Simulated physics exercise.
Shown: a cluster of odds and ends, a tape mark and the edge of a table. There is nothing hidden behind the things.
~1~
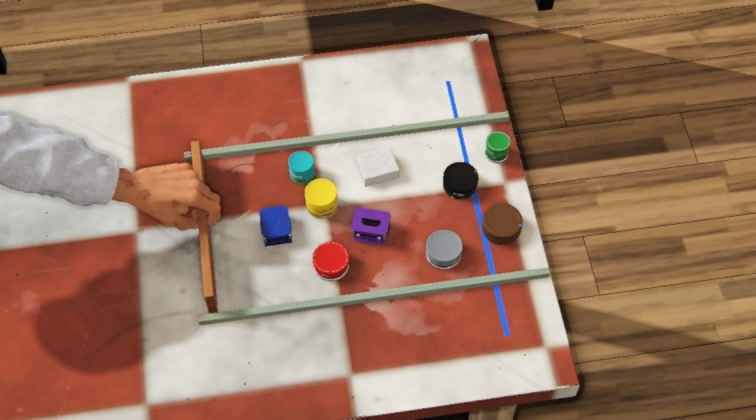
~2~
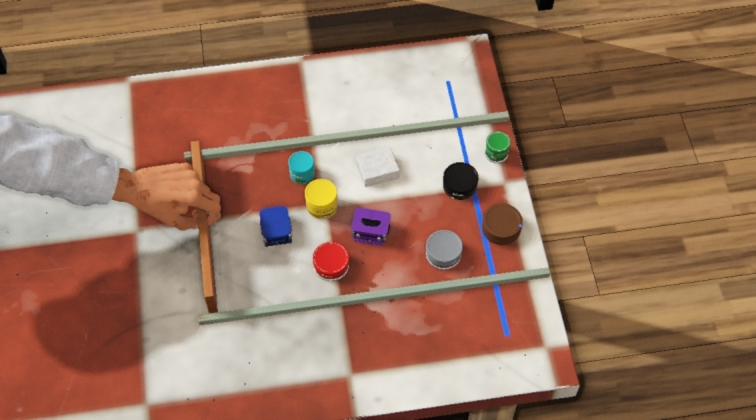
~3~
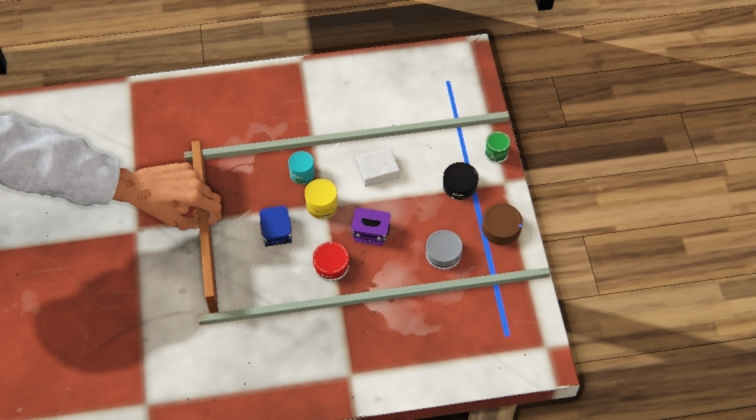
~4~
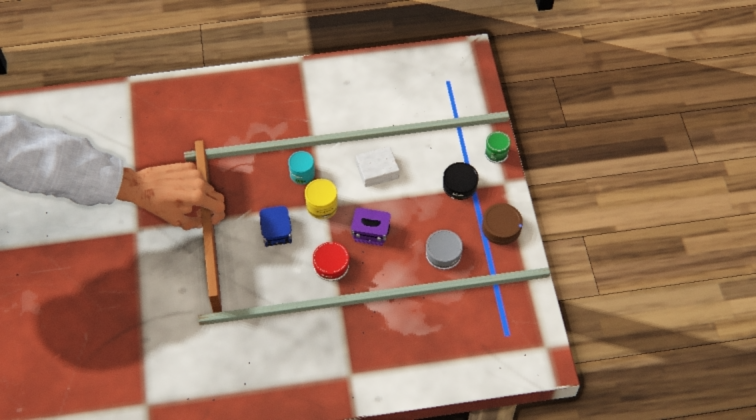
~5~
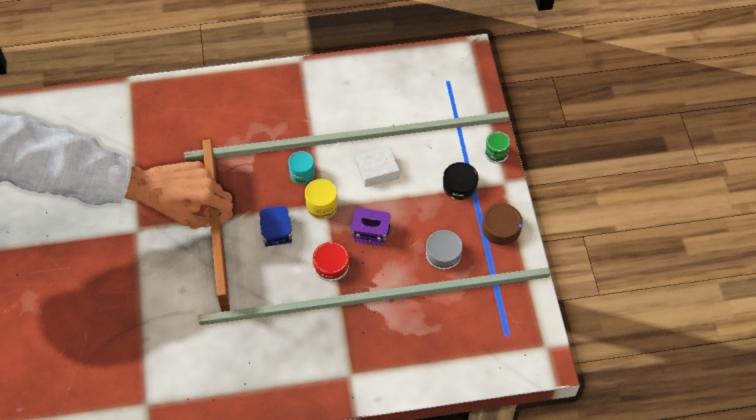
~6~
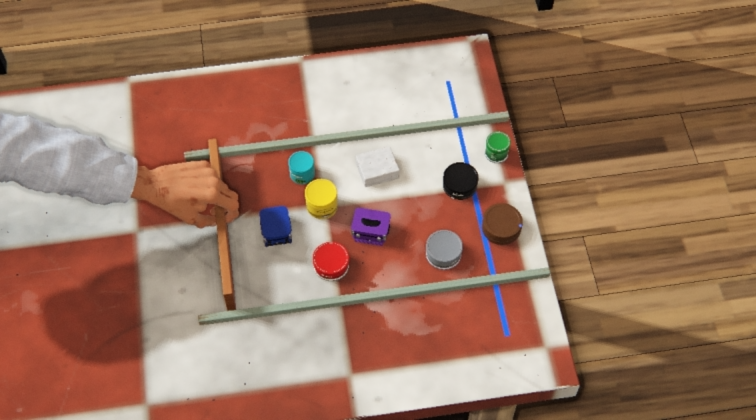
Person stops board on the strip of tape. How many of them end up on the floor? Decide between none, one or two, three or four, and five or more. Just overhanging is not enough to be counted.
Falling ones: A lone one or two.
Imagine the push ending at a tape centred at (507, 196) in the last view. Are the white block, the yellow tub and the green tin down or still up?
White block goes off, yellow tub stays put, green tin goes off.
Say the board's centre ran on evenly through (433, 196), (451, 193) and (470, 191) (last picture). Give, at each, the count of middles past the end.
Respectively, 0, 1 and 2.
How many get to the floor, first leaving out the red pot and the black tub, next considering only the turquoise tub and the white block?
Going first to second: 2 and 1.
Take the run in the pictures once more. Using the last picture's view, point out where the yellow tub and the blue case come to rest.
Okay, so first (486, 171), and next (491, 201).
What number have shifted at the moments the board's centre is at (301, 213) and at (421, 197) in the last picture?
Tally at point one: 3; at point two: 9.
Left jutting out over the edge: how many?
4 is the number.
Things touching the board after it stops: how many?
Count: 4.
Soon after, none off yet; green tin at rest near (497, 148); brown lid at rest near (502, 224); black tub at rest near (460, 181).
In the end, the number that fall off is one or two; gone, brown lid and green tin.
